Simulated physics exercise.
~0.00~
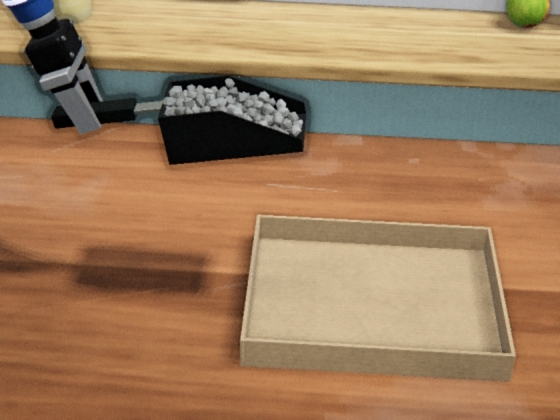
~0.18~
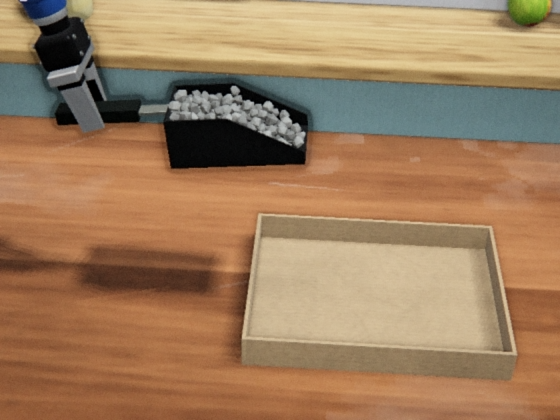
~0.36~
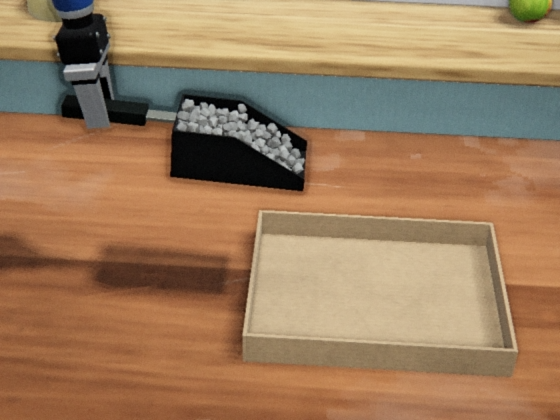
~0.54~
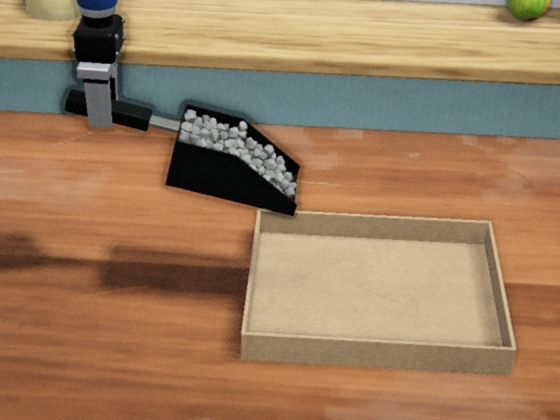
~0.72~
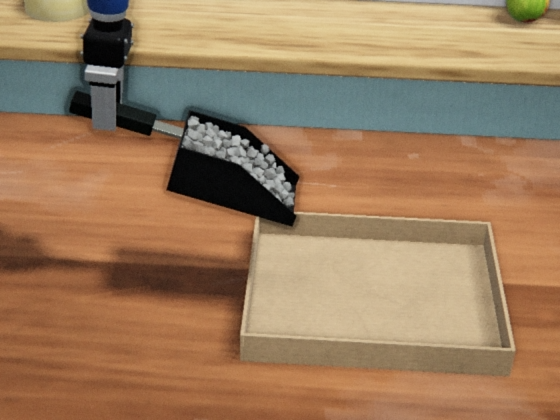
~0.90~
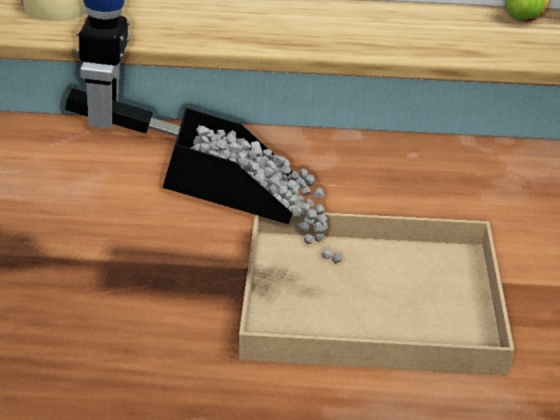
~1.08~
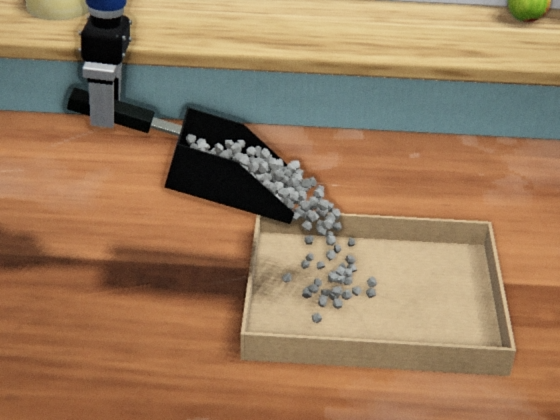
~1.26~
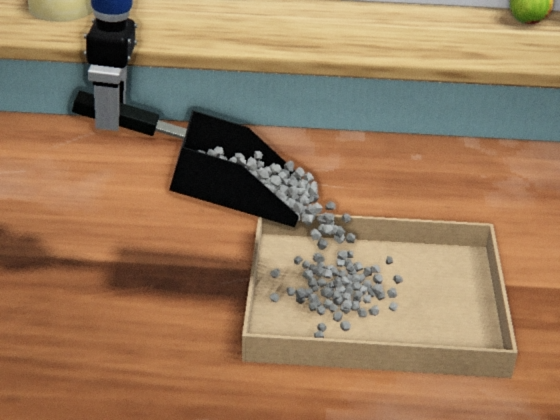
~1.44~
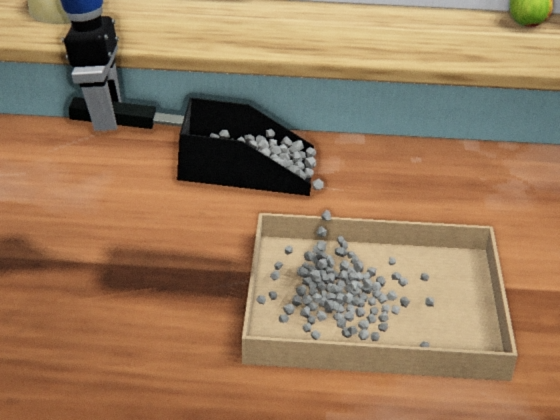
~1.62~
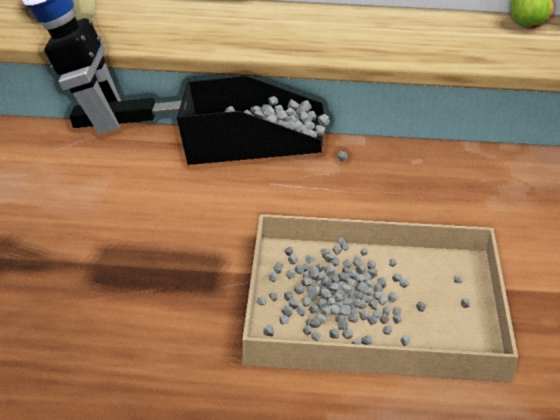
A robot arm tips a black scoop, spills grey pebbles into a tray, then levels it.
